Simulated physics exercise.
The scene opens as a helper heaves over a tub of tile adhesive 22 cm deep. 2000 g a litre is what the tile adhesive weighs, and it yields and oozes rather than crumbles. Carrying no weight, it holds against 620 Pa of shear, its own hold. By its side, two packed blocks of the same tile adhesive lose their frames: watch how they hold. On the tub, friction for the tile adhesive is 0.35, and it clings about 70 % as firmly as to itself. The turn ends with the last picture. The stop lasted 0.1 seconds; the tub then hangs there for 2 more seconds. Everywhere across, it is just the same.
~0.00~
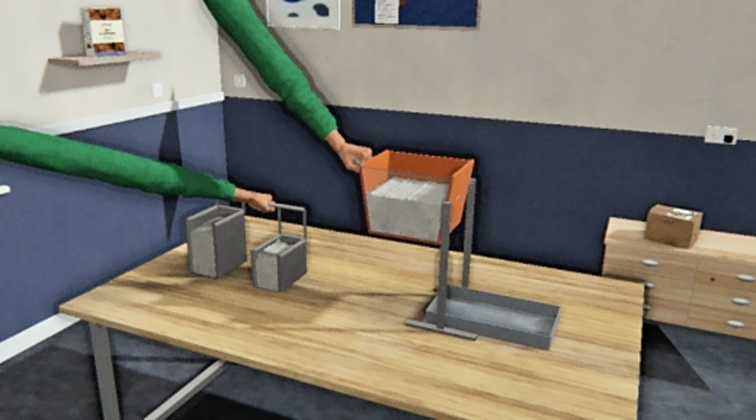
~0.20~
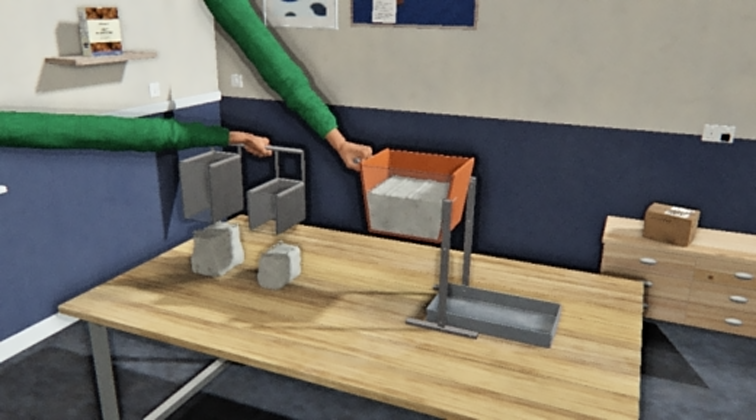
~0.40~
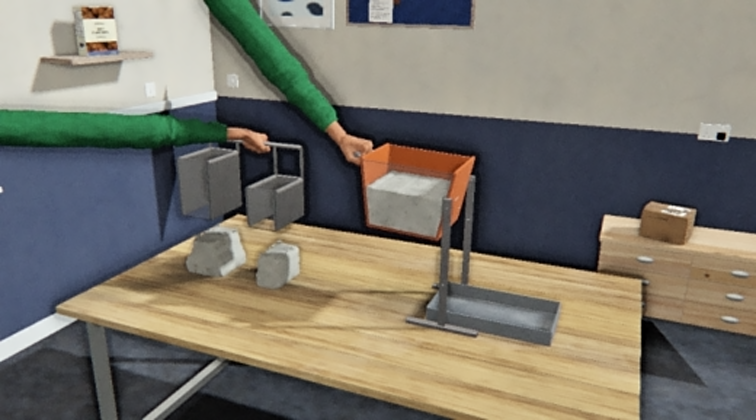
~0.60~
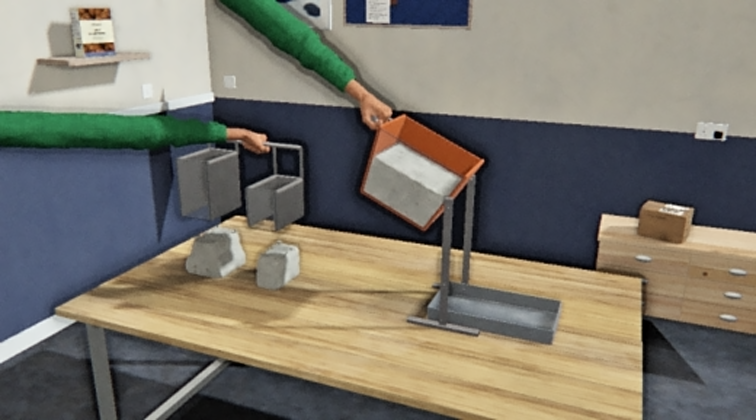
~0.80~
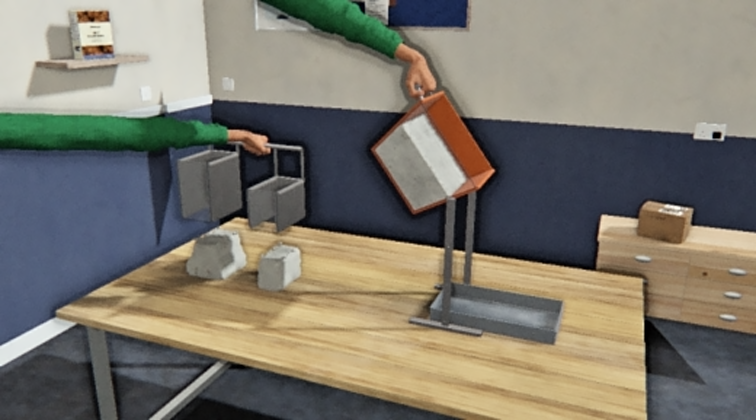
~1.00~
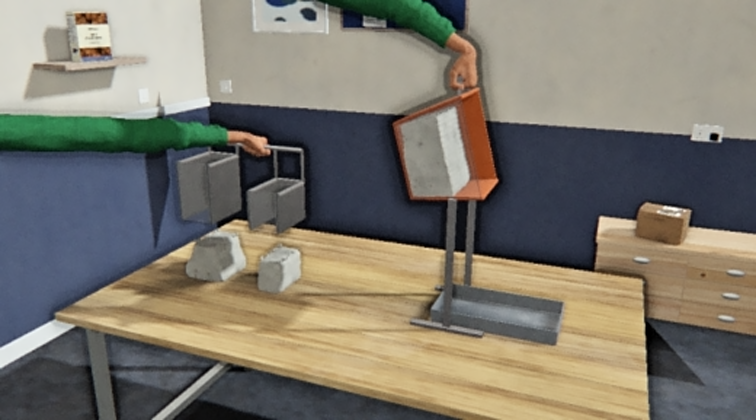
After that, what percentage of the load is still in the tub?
Roughly 100 %.
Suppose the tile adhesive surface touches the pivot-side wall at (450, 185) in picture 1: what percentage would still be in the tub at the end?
That gives some 65 %.
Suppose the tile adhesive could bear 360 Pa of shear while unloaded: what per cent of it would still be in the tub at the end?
Then roughly 75 %.
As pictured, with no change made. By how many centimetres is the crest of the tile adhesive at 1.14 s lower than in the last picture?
Roughly 4 cm.
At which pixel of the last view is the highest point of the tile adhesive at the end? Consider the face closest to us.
On the near face, the top ends up close to (456, 145).
After 1.14 s, the tub is at 75 degrees and holds 100 %.
After 1.31 s, the tub is at 75 degrees and holds 100 %.
After 1.48 s, the tub is at 75 degrees and holds 100 %.
After 1.65 s, the tub is at 75 degrees and holds 100 %.
After 3.00 s, the tub is at 75 degrees and holds 100 %.
